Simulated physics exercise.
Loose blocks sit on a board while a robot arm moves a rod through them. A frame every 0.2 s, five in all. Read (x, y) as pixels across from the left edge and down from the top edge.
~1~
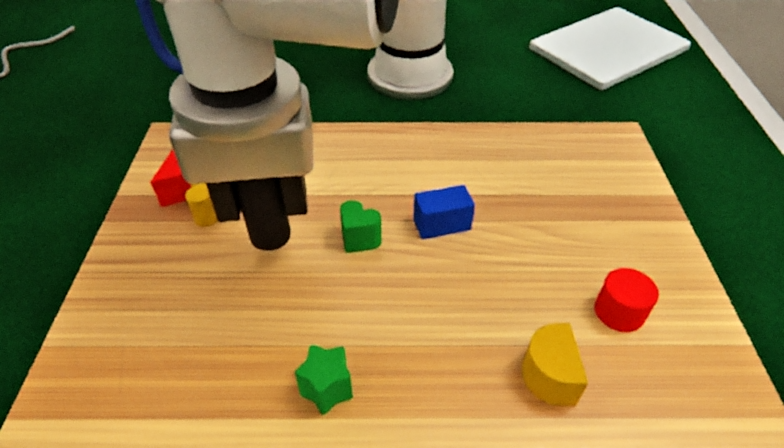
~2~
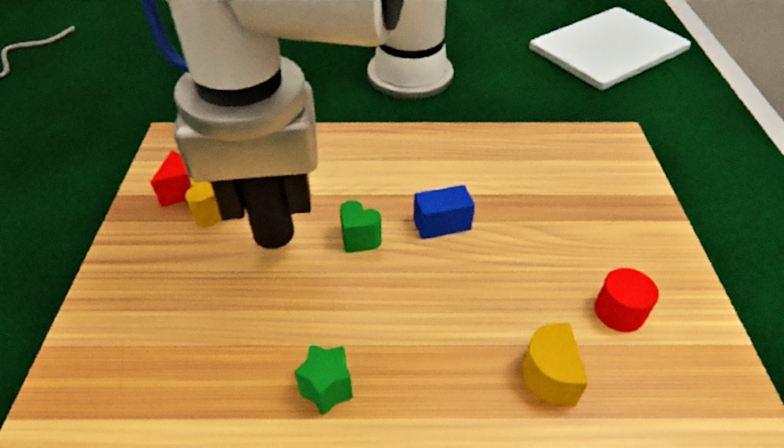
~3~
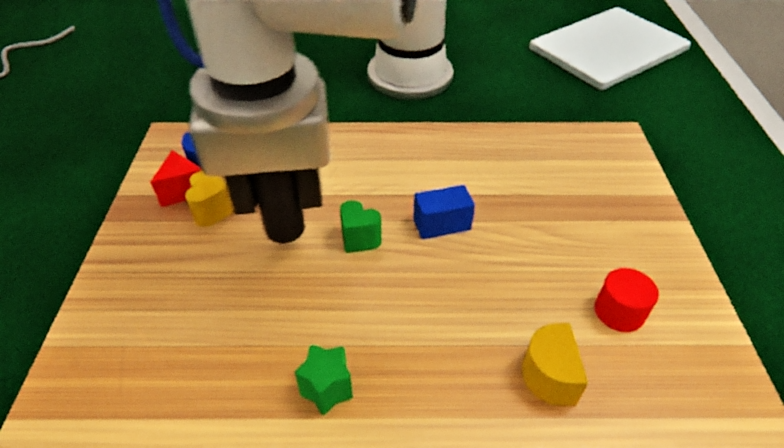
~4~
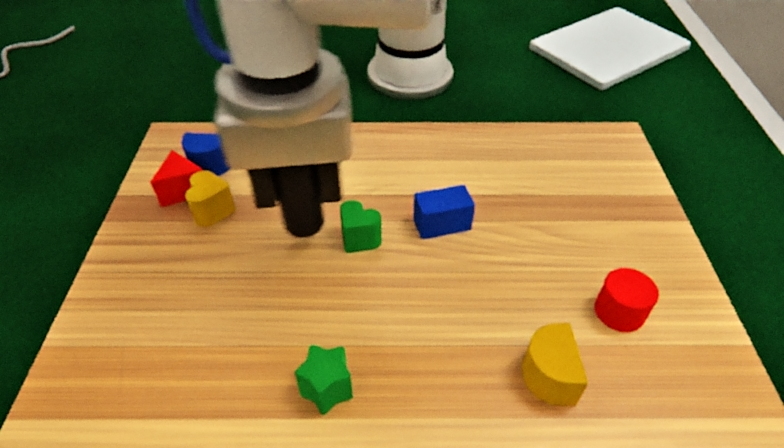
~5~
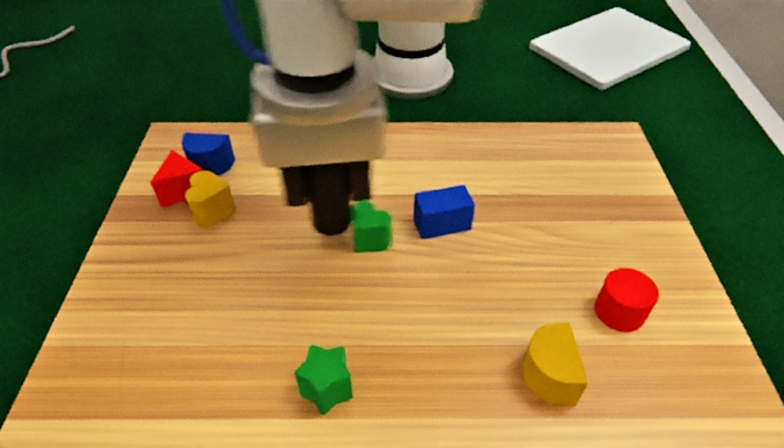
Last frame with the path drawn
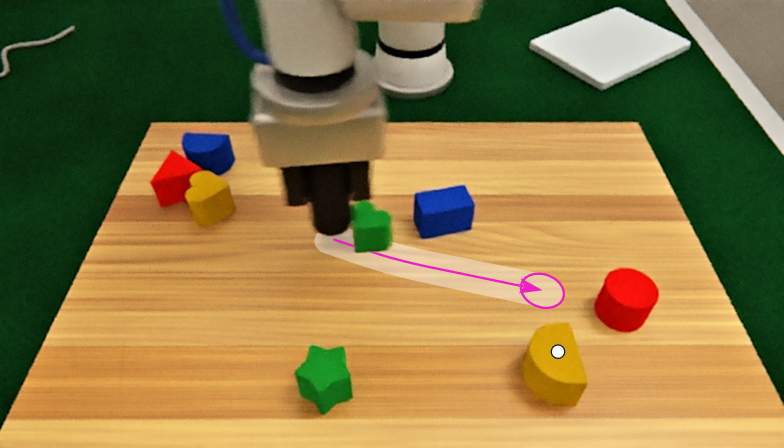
In this clip, a robot arm holding a dark rod moves rightward over a wooden board scattered with colourful blocks, slowly at first, then reaches the green heart and nudges it slightly right while the other blocks stay still.
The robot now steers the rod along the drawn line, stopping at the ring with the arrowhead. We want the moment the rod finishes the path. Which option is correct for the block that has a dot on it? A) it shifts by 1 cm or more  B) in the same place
The correct letter is B.
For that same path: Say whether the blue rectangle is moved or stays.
The push reaches it.
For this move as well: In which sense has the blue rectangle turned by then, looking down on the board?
Looking down on the board, it turns counter-clockwise.
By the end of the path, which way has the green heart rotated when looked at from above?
From overhead, the rotation is counterclockwise.
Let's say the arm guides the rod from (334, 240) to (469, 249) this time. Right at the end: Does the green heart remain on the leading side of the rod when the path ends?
Short answer: Yes.
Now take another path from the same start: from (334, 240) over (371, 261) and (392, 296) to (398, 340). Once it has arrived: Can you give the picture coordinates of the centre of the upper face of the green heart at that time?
At (408, 224).
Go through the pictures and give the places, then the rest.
The first frame shows rod tip (271, 237); block tops, green heart (358, 214); blue rectangle (445, 198); yellow D-shaped block (558, 352).
The second frame shows rod (274, 235); blocks unchanged.
The third frame shows rod (285, 230); blocks unchanged.
The fourth frame shows rod (305, 225); blocks unchanged.
The fifth frame shows rod (332, 223); green heart (369, 215); blue rectangle (445, 198); yellow D-shaped block (558, 352).
Path on the board, from (334, 240) through (433, 268) to (542, 290); the dot is on the yellow D-shaped block.
The first path, step by step. One third of the way, rod (399, 243); green heart (438, 226), turned 30° anticlockwise; blue rectangle (450, 197).
Two thirds of the way, rod (472, 259); green heart (495, 223), turned 100° anticlockwise; blue rectangle (459, 195), turned 35° anticlockwise.
At the end, rod (548, 274); green heart (504, 222), turned 130° anticlockwise; blue rectangle (459, 195), turned 35° anticlockwise; yellow D-shaped block in place.
